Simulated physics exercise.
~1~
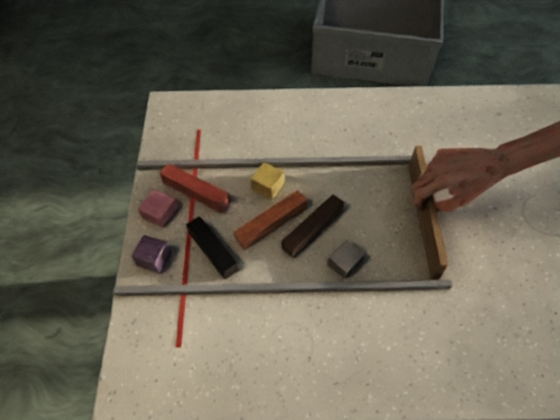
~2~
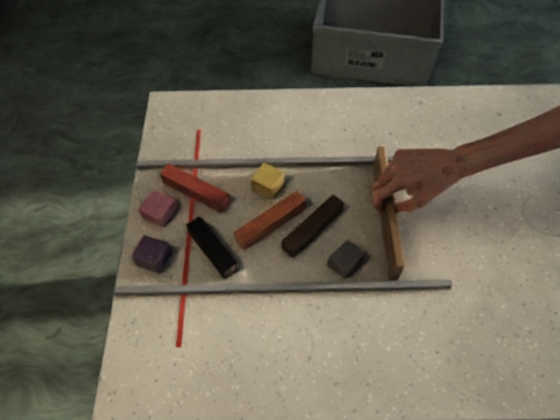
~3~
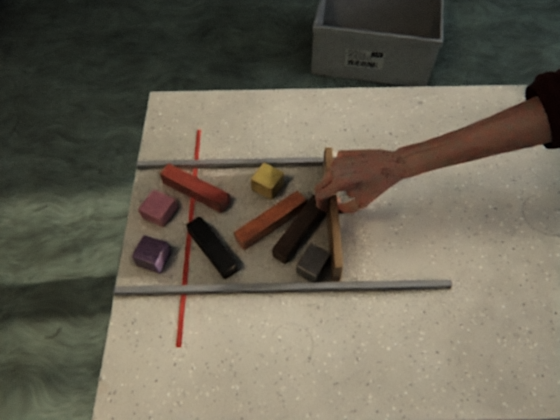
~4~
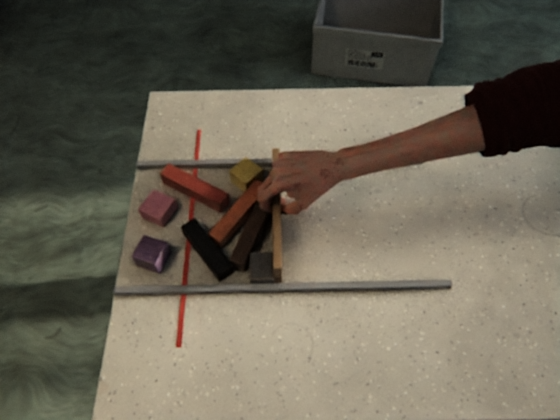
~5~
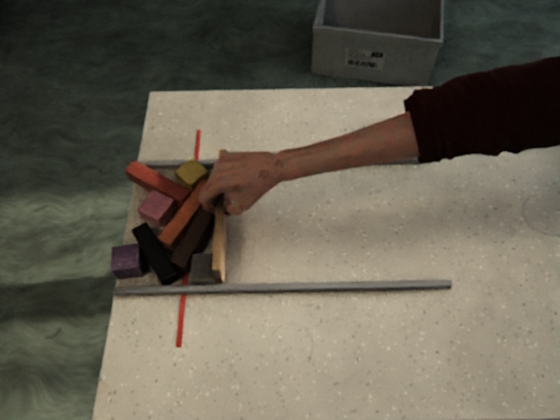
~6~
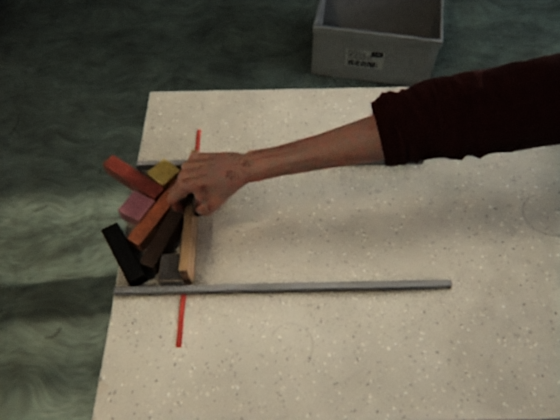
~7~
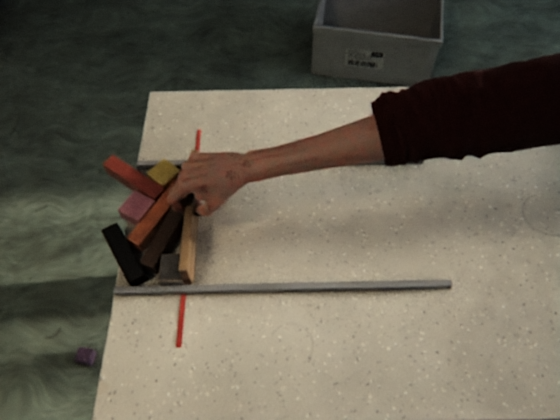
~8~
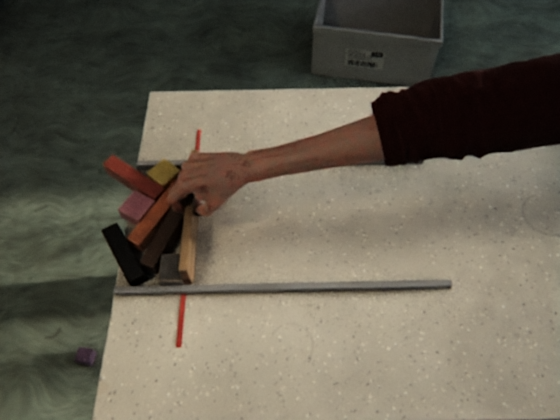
At the start, a hand holds an upright wooden board at the right of a track between two grey rails, with coloured blocks and bars scattered to its left. The hand pushes the board left, and it gathers the grey block and brown bar, then the orange bar and others. The bunched pieces slide over the red tape toward the table's left edge, shifting the purple block too. As the board reaches the tape, the purple block drops off and comes to rest on the floor. The board stops there, leaving the other pieces crowded at the edge, some jutting past it.
